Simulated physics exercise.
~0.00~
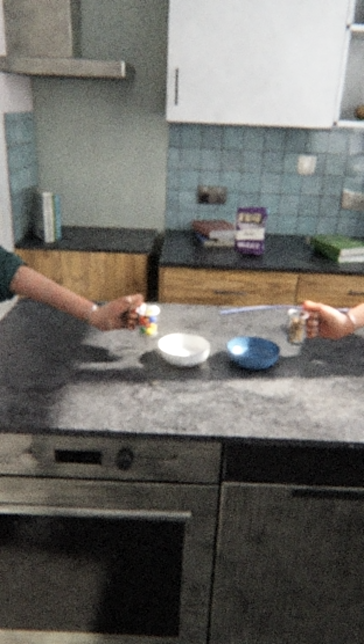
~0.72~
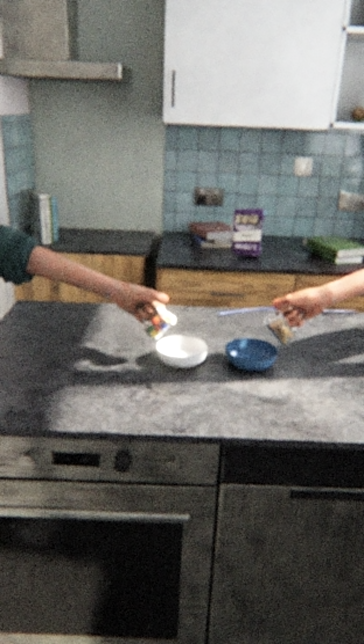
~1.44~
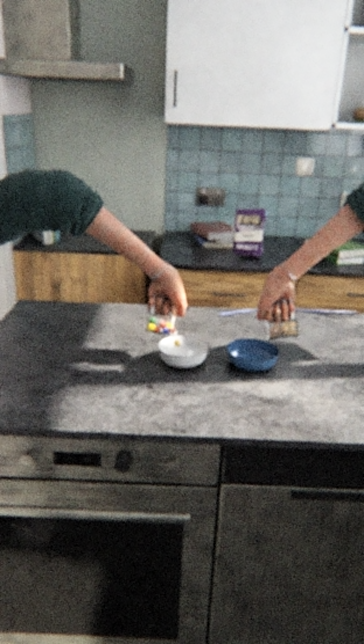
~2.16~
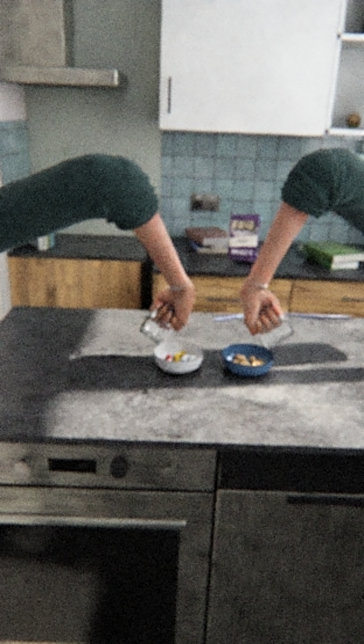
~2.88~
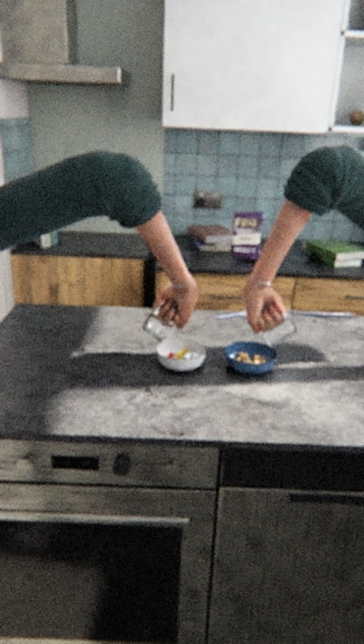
Two hands tipping small clear cups over a white bowl and a blue bowl, emptying all the loose pieces into them.
